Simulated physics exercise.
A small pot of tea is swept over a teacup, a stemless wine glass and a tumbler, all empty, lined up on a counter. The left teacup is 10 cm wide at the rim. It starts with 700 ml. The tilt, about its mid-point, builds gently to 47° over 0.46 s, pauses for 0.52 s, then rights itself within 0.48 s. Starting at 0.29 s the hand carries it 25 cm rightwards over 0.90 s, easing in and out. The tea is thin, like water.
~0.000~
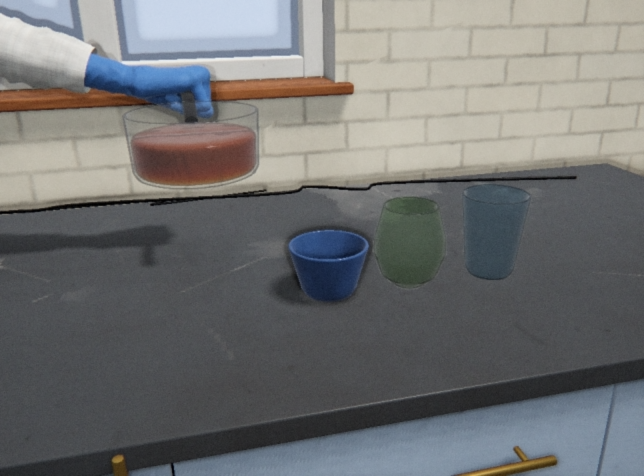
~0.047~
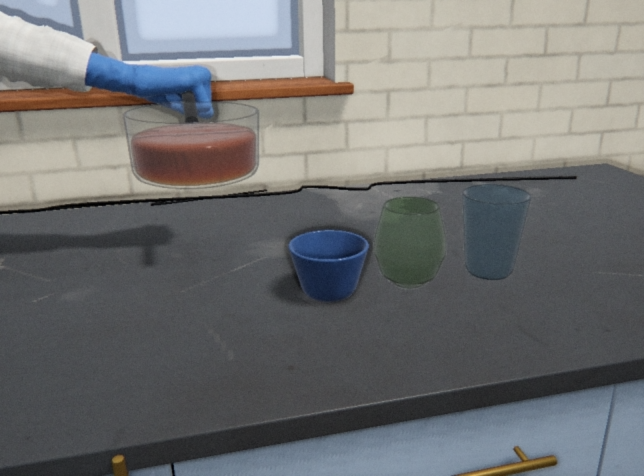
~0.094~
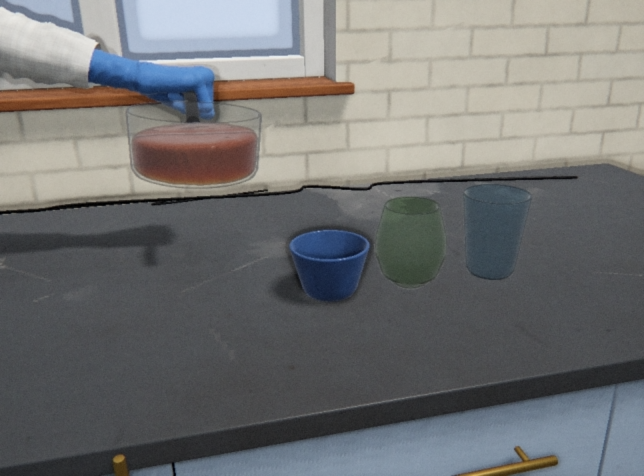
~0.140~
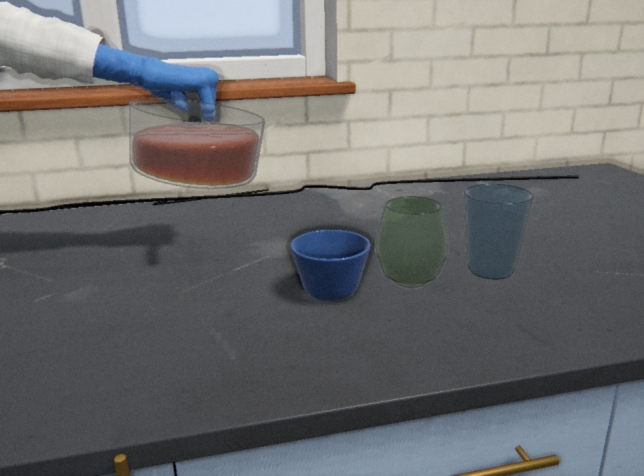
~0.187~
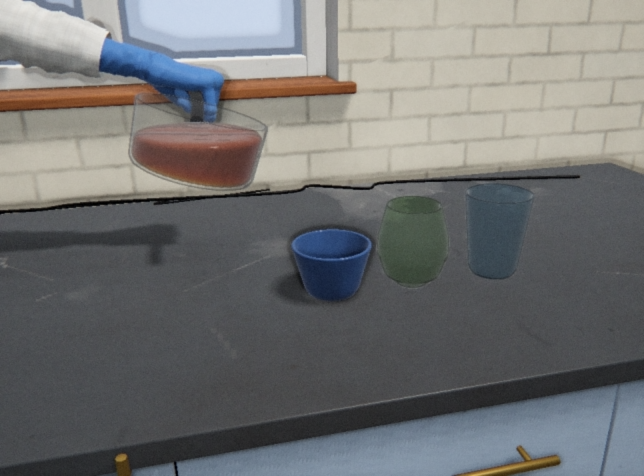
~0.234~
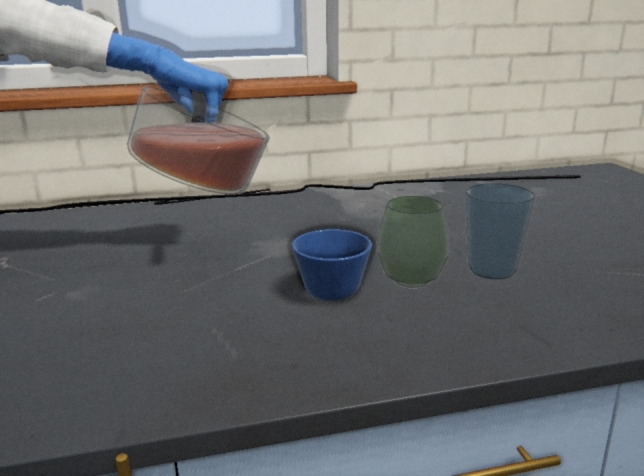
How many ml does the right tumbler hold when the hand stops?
The right tumbler gets about 90 ml.
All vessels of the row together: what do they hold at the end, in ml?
Some 220 ml.
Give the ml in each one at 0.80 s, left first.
Roughly 70 ml left, 40 ml middle, 0 ml right.
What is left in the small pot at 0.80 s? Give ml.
About 430 ml.
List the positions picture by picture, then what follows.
The first frame shows tilt 0°; pouring edge (257, 110); surface from (140, 136) to (245, 130); the left teacup's rim runs from (290, 250) to (365, 242); the middle stemless wine glass's rim runs from (386, 209) to (436, 205); the right tumbler's rim runs from (466, 198) to (525, 193).
The second frame shows tilt 1°; pouring edge (257, 111); surface from (140, 136) to (246, 130).
The third frame shows tilt 5°; pouring edge (260, 115); surface from (142, 135) to (247, 131).
The fourth frame shows tilt 10°; pouring edge (263, 121); surface from (143, 133) to (249, 132).
The fifth frame shows tilt 17°; pouring edge (266, 128); surface from (141, 133) to (253, 133).
The sixth frame shows tilt 24°; pouring edge (267, 137); surface from (135, 133) to (254, 133).
Then, 0.56 s in, the tilt is 47° and from the left they hold 45 ml, 0 ml, 0 ml, the small pot 565 ml, and 10 ml is on the counter.
Then, 0.80 s in, the tilt is 47° and from the left they hold 65 ml, 35 ml, 0 ml, the small pot 425 ml, and 65 ml is on the counter.
Then, 1.04 s in, the tilt is 45° and from the left they hold 65 ml, 50 ml, 25 ml, the small pot 310 ml, and 165 ml is on the counter.
Then, 1.32 s in, the tilt is 10° and from the left they hold 65 ml, 55 ml, 90 ml, the small pot 290 ml, and 190 ml is on the counter.
Finally, from the left they hold 65 ml, 55 ml, 90 ml, the small pot 290 ml, and 195 ml is on the counter.
